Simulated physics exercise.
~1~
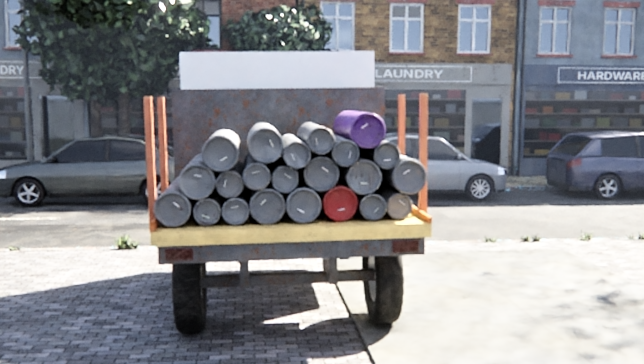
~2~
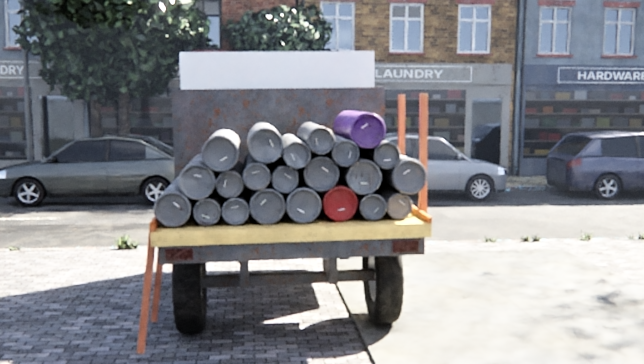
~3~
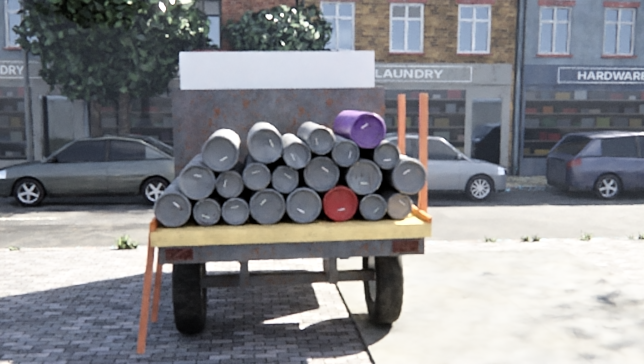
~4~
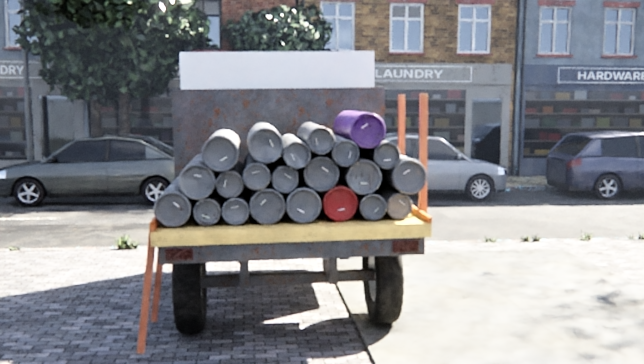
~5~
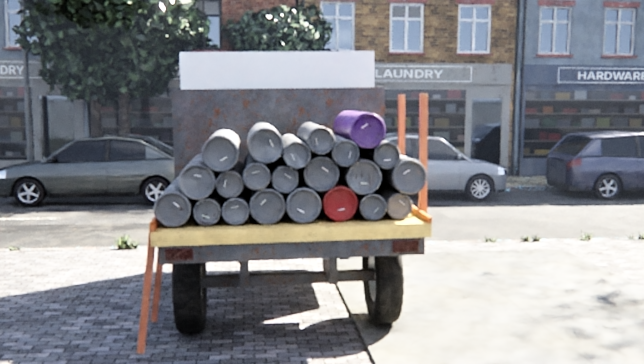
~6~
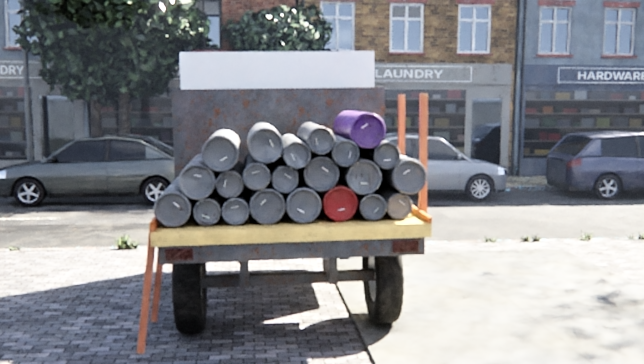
At the start, a flatbed vehicle stands parked with its tail towards us, carrying a stack of grey cylinders seen end-on, with one red and one purple among them. Orange posts stand upright on both sides of the load, and parked cars and shops line the street behind. Then the posts on the left swing down quickly and hang below the edge of the deck, while those on the right stay up. The stack holds its shape, even with its left side open. At the end, the red cylinder is still in the bottom row and the purple one still rests on top.
